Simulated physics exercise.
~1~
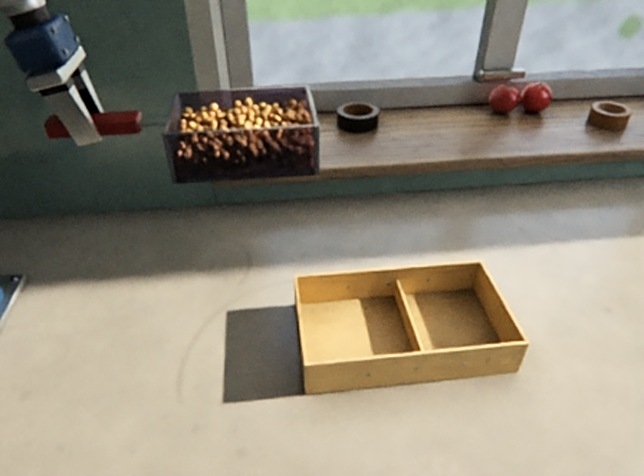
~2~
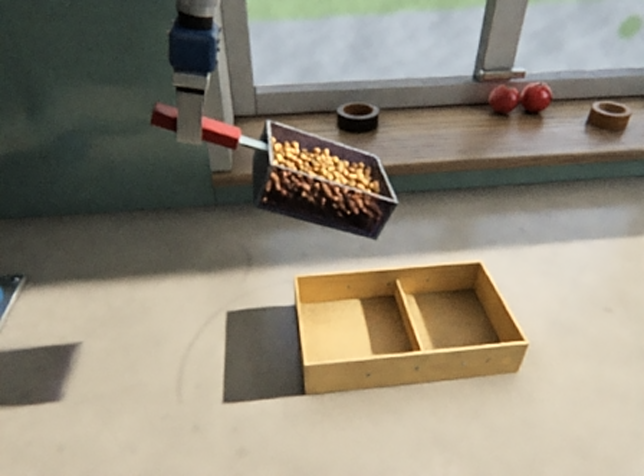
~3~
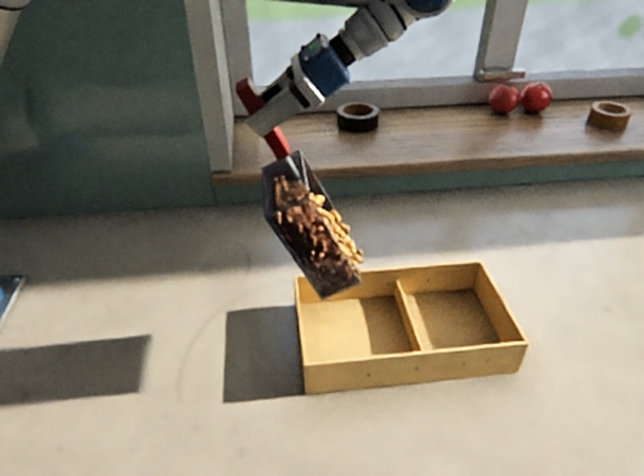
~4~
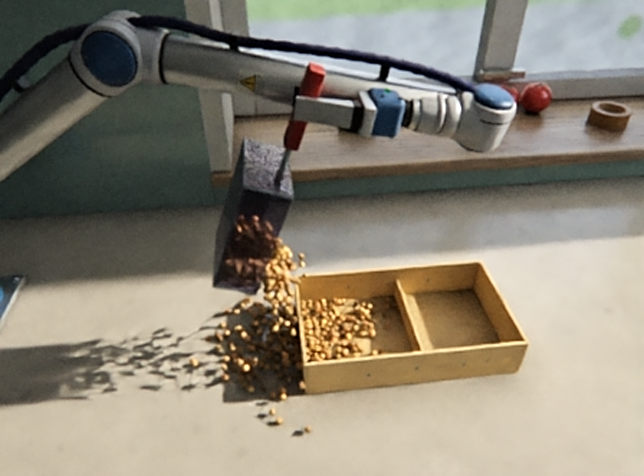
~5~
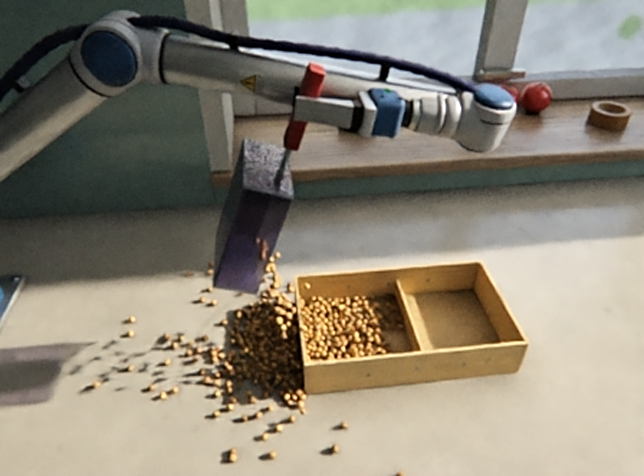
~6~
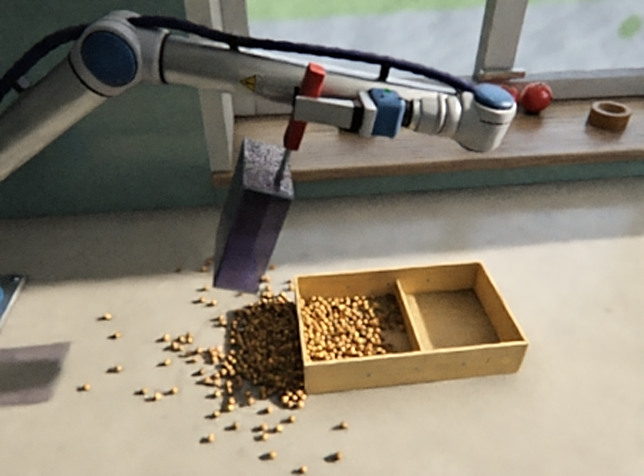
A robot arm tips a box of chickpeas, spilling many beside a divided wooden crate.
